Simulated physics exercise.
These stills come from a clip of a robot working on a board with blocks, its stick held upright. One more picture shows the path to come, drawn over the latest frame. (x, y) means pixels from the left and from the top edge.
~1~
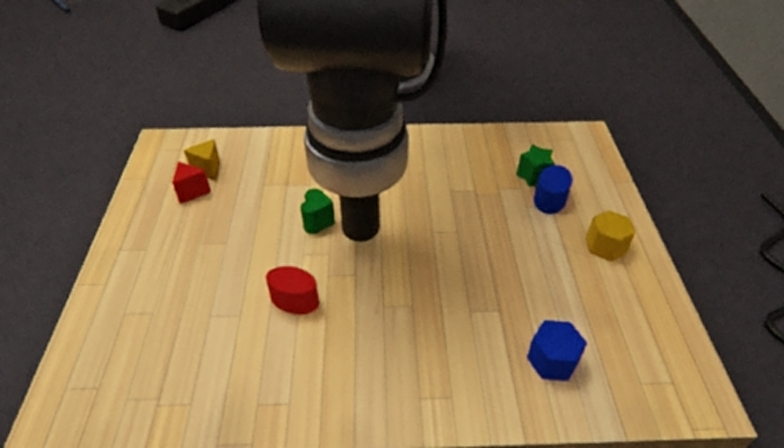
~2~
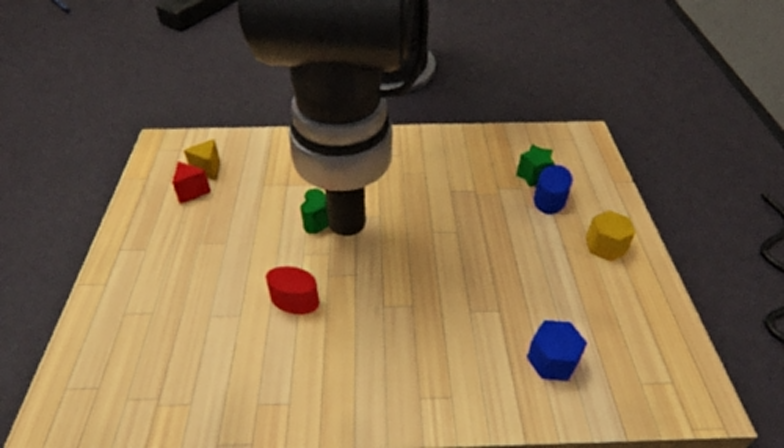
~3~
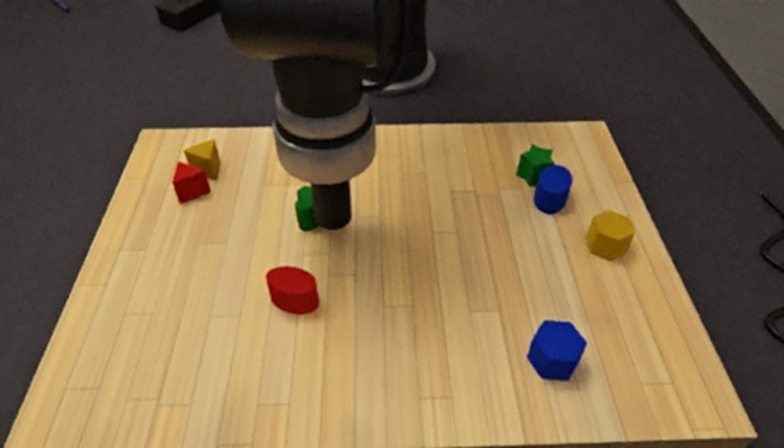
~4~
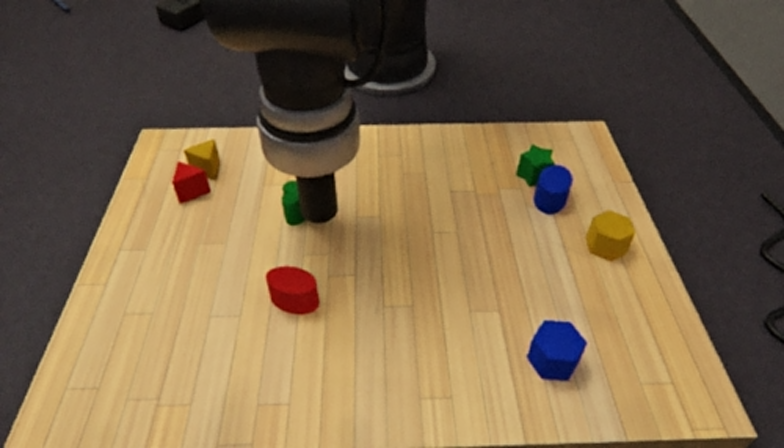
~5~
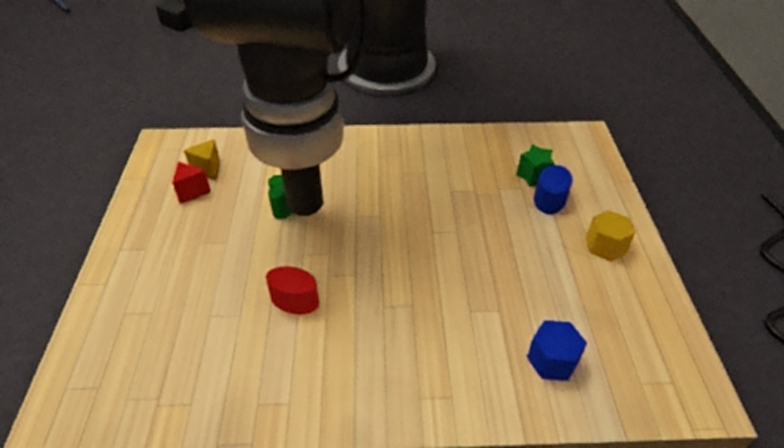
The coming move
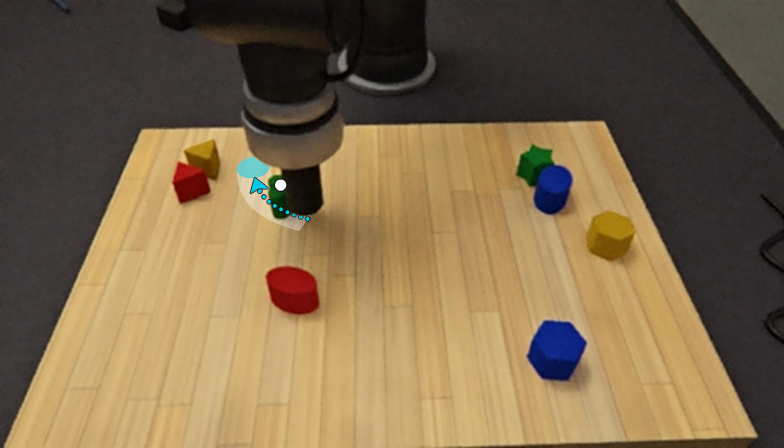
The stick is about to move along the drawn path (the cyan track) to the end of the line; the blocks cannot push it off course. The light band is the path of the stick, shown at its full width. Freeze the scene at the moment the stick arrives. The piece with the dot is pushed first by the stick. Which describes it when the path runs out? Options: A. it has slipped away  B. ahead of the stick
I'll go with A - it has slipped away.
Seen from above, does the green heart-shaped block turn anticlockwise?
Yes - that is the case.
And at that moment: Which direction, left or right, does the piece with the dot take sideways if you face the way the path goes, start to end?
It moves over to the left.
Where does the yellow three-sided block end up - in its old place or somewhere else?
By then it is displaced.
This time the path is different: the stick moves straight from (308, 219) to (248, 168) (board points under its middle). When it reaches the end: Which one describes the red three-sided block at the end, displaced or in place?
That one stays where it is.
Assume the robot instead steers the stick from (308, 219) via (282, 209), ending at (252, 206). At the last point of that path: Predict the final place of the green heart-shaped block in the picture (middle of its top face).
It will end up at (232, 168).
Drawn move, from (308, 219) over (277, 207) and (259, 189) to (254, 167); the dot is on the green heart-shaped block.
What follows on the original path. One third of the way, stick at (274, 192); green heart-shaped block at (251, 173).
Two thirds of the way, stick at (255, 173); green heart-shaped block at (228, 158), turned 20° anticlockwise.
At the end, stick at (250, 152); red three-sided block still; yellow three-sided block at (189, 146), turned 15° clockwise; green heart-shaped block at (216, 146), turned 70° anticlockwise.
